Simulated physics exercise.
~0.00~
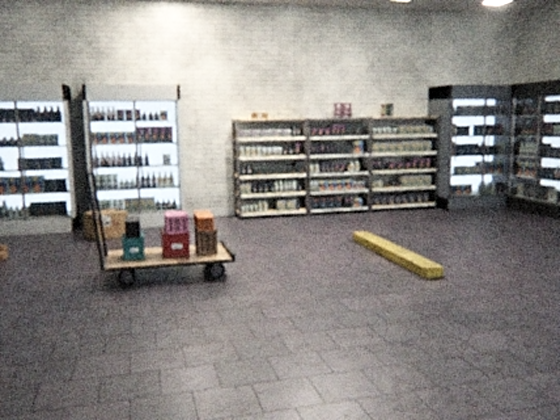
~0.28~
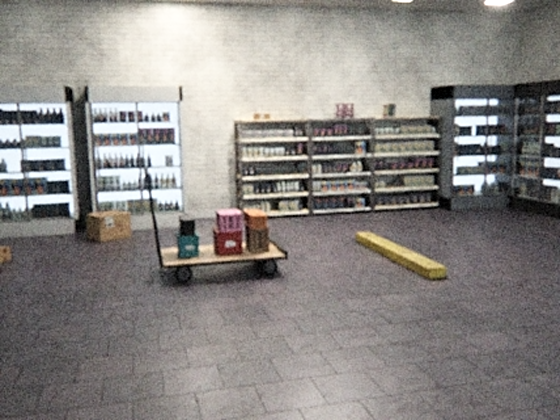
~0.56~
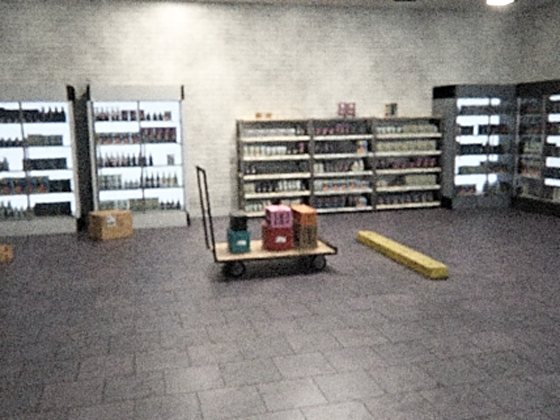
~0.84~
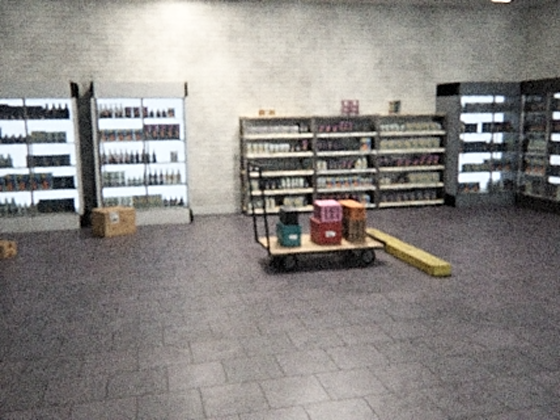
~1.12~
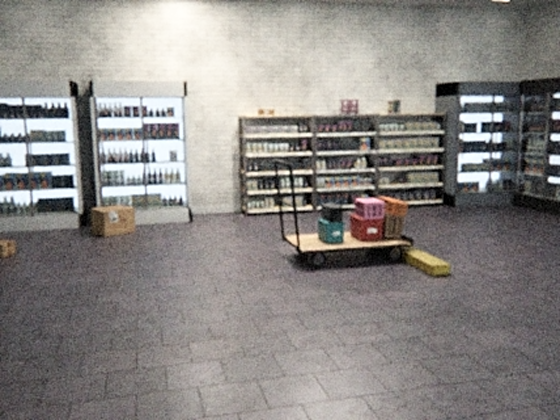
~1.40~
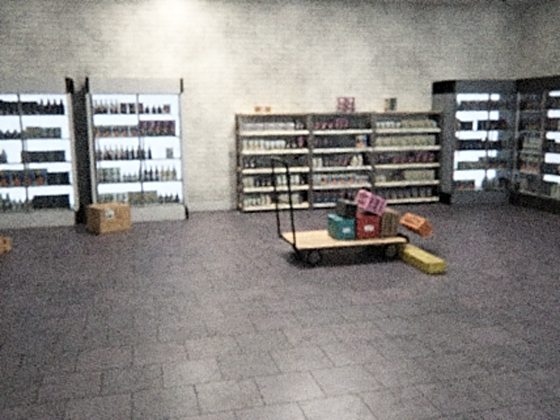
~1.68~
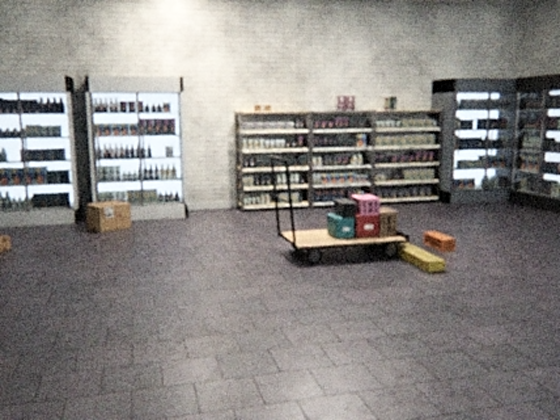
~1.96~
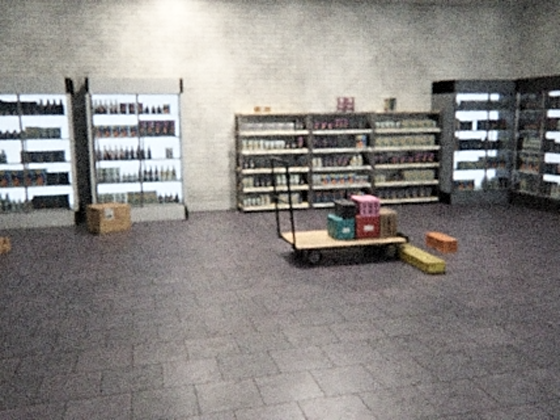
A stock cart loaded with colourful crates rolled right across a tiled shop floor and stopped abruptly at a yellow kerb. The orange crate tumbled off the front onto the floor beyond, while the pink one tipped but settled with the others aboard.
